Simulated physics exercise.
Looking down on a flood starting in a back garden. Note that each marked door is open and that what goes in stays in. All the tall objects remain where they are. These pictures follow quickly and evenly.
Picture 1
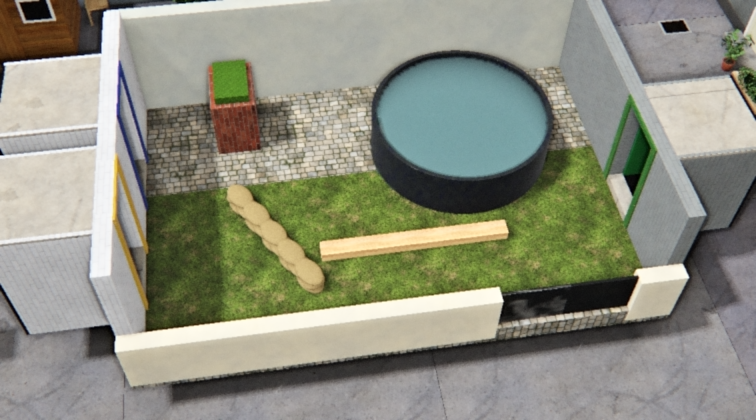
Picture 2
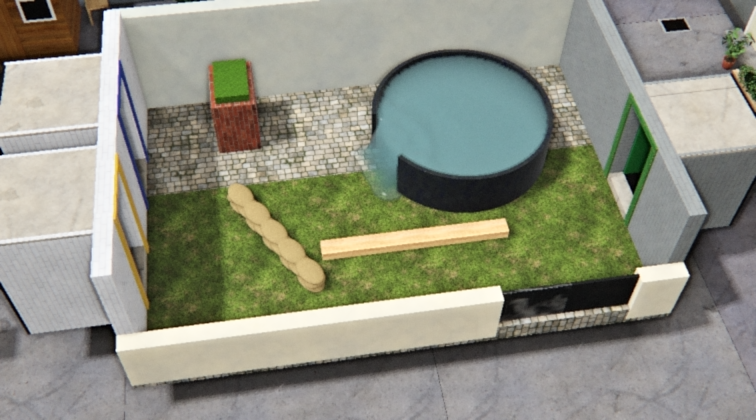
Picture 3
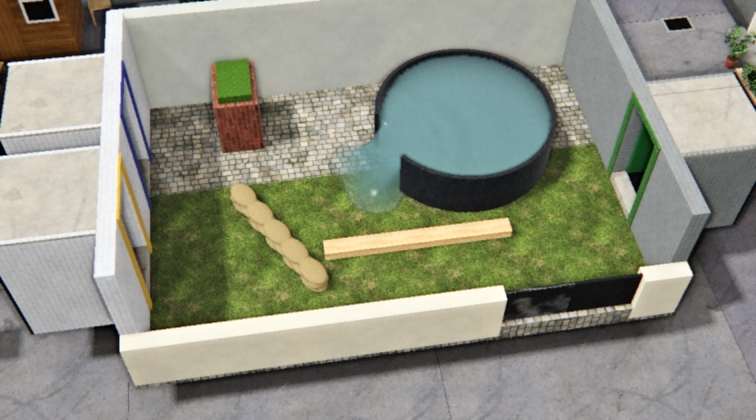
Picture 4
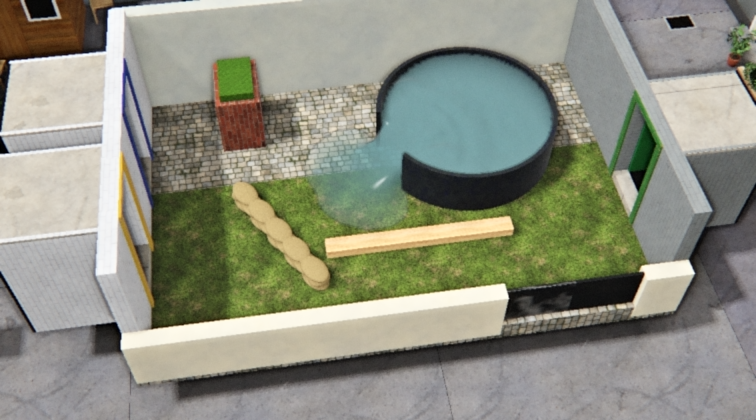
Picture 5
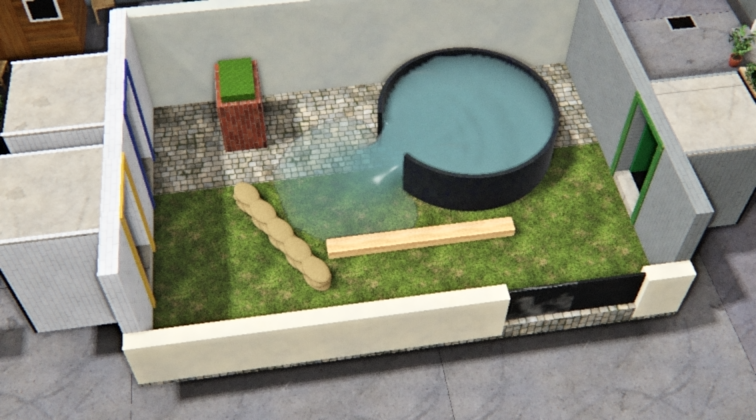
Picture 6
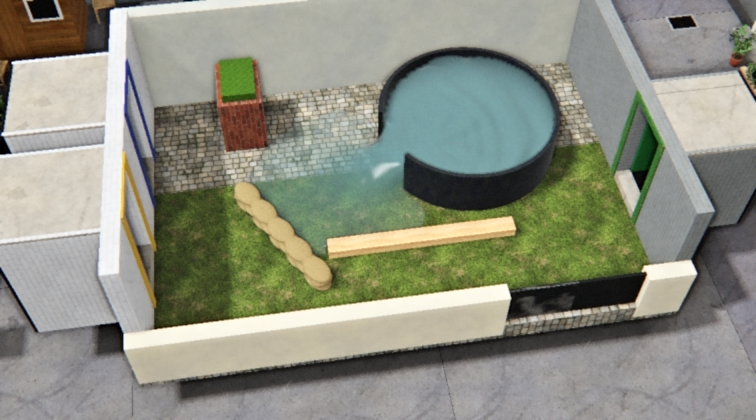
Water bursts from a gap in the left side of a round, dark-walled pool in a walled garden and spreads leftward in a thin sheet over paving and grass, reaching between a row of tan sacks and a wooden beam.
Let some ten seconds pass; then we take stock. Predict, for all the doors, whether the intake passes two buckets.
In the end blue door: Tops two buckets; yellow door: Never tops two buckets; green door: Never tops two buckets.
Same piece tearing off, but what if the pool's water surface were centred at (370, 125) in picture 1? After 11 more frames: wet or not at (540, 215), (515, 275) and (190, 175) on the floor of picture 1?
Spared, spared, soaked.
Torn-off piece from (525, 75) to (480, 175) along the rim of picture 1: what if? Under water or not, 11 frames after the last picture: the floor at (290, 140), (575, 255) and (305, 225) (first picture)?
Going through them one by one, I'd say high and dry, then waterlogged, then high and dry.
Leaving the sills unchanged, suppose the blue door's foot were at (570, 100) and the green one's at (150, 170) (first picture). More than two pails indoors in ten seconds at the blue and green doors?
Result - blue door does not reach it, green door crosses the line.
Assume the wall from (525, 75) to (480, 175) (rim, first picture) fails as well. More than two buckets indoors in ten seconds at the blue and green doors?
I'd expect the blue one to stay beneath the mark and the green one to get past the mark.
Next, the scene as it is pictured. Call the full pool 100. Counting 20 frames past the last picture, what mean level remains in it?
Estimate: Around 54 per cent.
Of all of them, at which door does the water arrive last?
From what the pictures show, it's the one in green.
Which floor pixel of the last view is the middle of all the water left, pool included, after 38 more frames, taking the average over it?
My guess is about (376, 175).
A moment on, water covers 25 % of the floor; the blue door wet at the sill, nothing in, the yellow door not reached, the green door not reached.
Next, water covers 40 % of the floor; the blue door over two buckets in, the yellow door not reached, the green door not reached.
Then, water covers 60 % of the floor; the blue door far over two buckets in, the yellow door wet at the sill, nothing in, the green door not reached.
Later, water covers 85 % of the floor; the blue door far over two buckets in, the yellow door wet at the sill, nothing in, the green door not reached.
In the end, water covers 95 % of the floor; the blue door far over two buckets in, the yellow door wet at the sill, nothing in, the green door wet at the sill, nothing in.
